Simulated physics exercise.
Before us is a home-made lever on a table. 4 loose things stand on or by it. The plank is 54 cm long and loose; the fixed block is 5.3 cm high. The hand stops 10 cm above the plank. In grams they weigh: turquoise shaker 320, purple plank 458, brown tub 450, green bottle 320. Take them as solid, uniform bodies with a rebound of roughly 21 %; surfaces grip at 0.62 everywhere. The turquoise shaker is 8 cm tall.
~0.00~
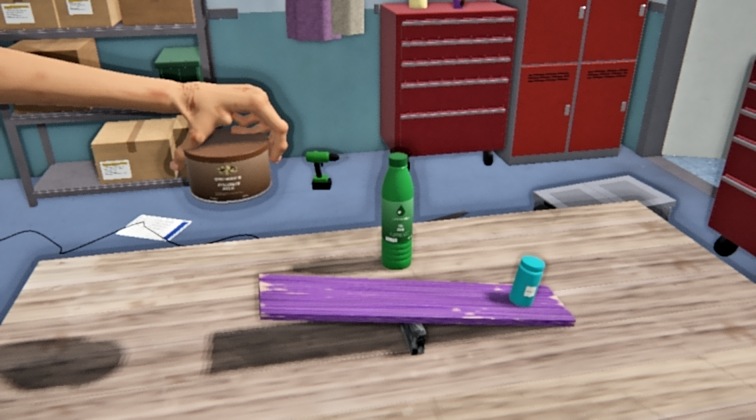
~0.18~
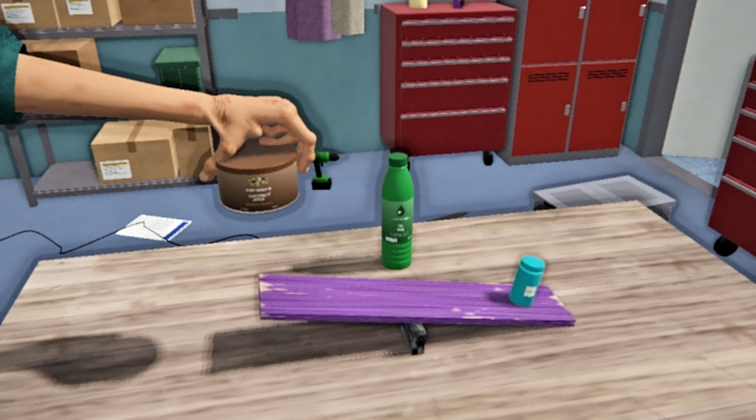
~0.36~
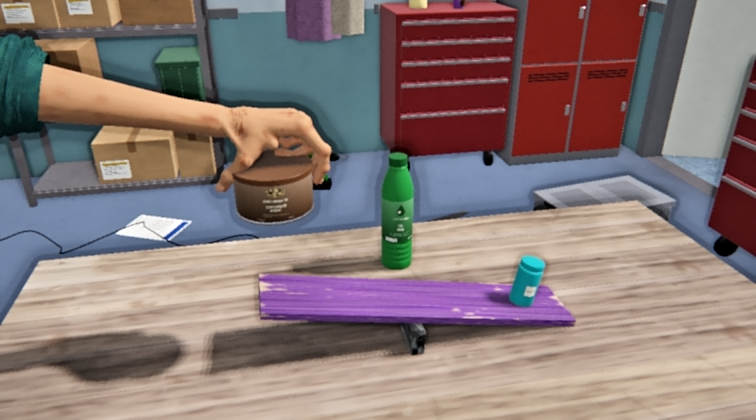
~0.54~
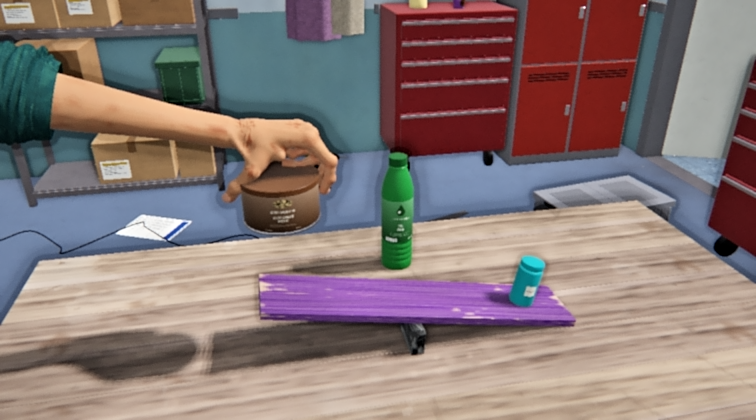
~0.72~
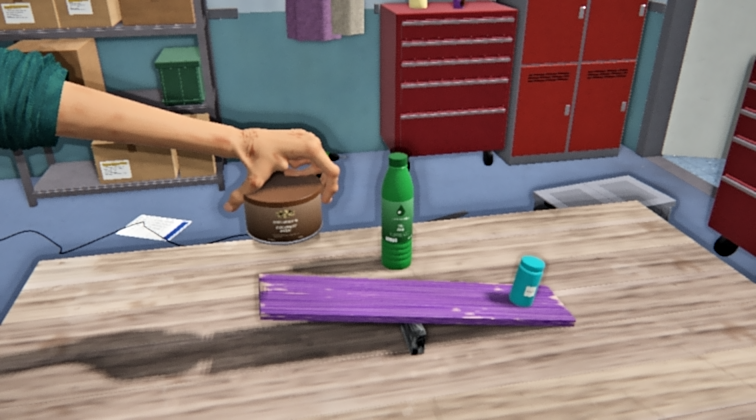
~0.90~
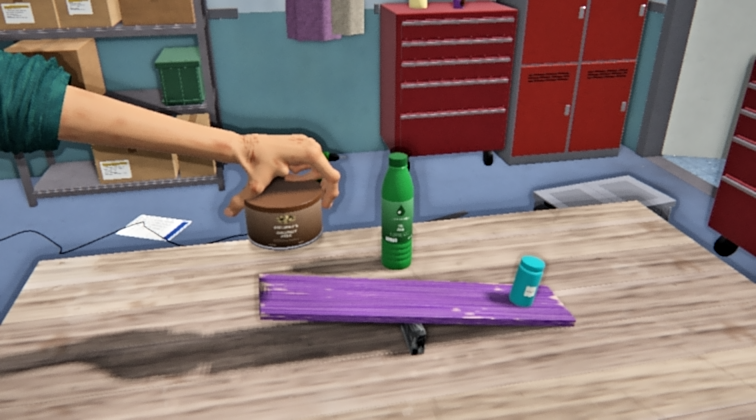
In this clip, a hand carries a brown tub rightward and down until it hovers over the raised left end of a tilted purple plank, while a turquoise shaker on the plank and a green bottle remain still.
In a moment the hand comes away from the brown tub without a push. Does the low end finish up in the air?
The plank swings over.
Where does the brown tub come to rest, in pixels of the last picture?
Around (291, 316).
After 1.20 s, plank at 2°, leaning as at the start; brown tub slid 14 cm near (293, 290); turquoise shaker leaning 9°.
After 1.30 s, plank at 13°, tipped the other way; brown tub leaning 13° near (291, 315); turquoise shaker leaning 26°.
After 1.50 s, plank at 11°, tipped the other way; brown tub leaning 11° near (291, 313); turquoise shaker on its side.
At rest (2.0 s), plank at 12°, tipped the other way; tipped over on the table or plank, turquoise shaker; not toppled but over 4 cm from the start, brown tub; the other 2 in place, give or take 4 cm. Seen from the same camera at the end, brown tub near (291, 316). The plank comes down at its raised end.
